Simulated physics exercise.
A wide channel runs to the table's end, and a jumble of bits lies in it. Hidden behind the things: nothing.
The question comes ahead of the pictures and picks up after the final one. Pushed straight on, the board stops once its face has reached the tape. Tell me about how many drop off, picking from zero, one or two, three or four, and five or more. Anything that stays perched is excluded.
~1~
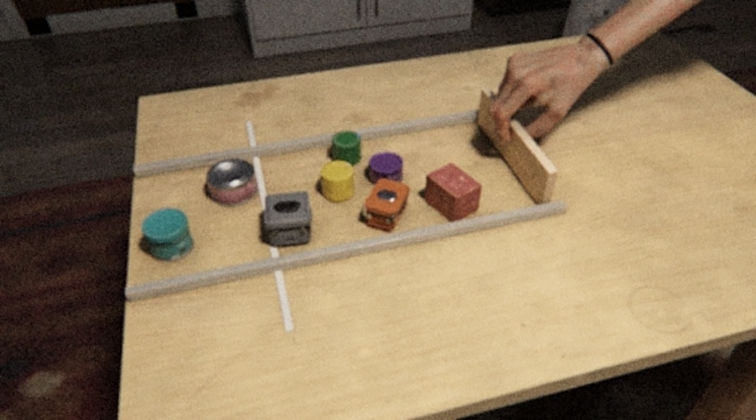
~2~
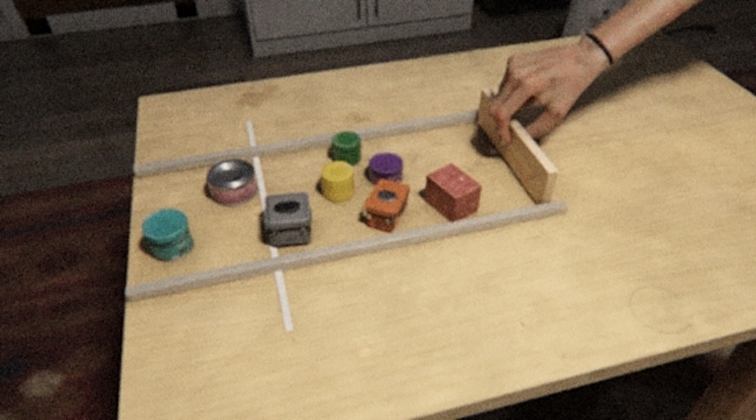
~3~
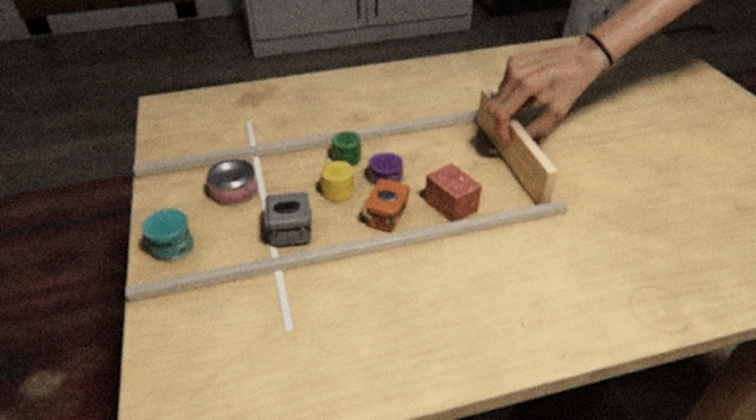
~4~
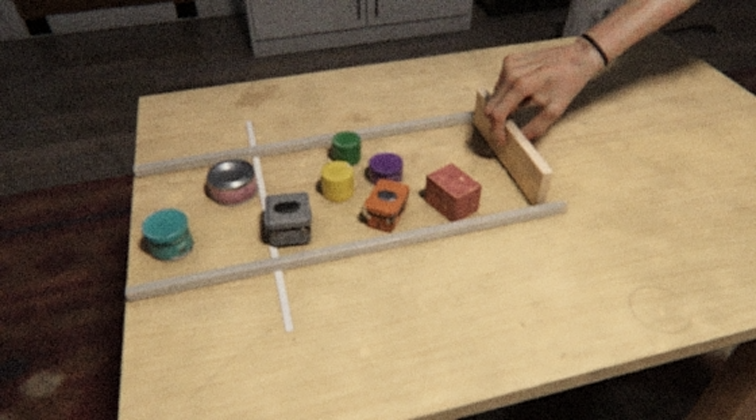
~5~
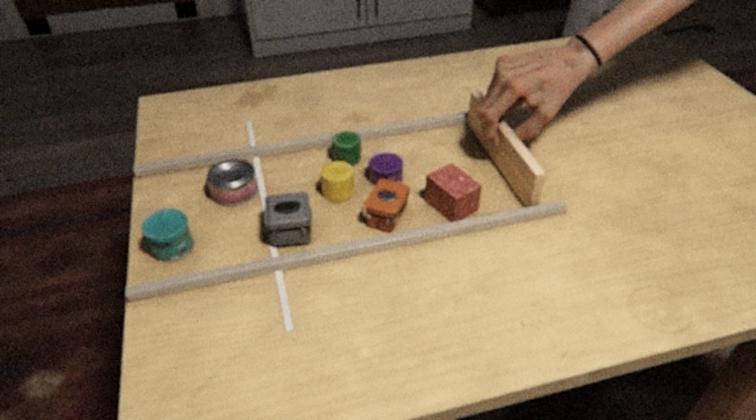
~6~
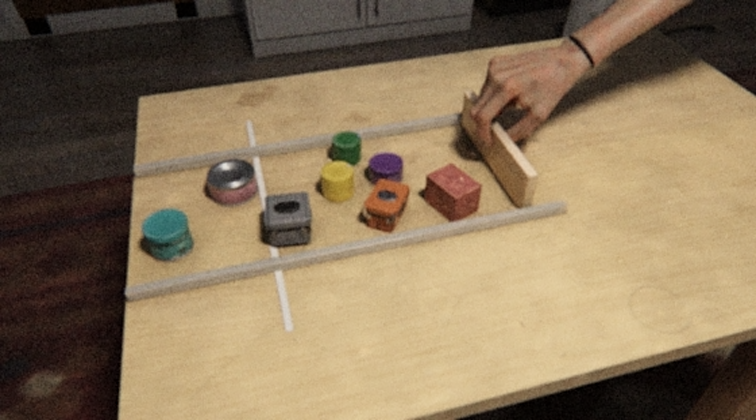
The answer is zero.
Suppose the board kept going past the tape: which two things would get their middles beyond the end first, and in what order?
Going first: The turquoise pot, and next the grey case.
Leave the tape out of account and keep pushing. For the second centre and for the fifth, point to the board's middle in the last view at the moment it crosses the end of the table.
First about (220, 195), next about (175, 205).
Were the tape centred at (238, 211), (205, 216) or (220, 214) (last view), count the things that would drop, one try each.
The counts come to 1, then 2, then 1.
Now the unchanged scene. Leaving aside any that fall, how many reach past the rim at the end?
That would be 1.
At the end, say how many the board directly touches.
3 in contact.
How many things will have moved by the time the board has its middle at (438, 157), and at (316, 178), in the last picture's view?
Answer - first 1, then 6.
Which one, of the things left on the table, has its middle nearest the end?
Answer: The turquoise pot.
Soon after, none off yet; turquoise pot at rest near (168, 235); pink pot at rest near (233, 183); grey case at rest near (289, 219).
In the end, the number that fall off is zero.
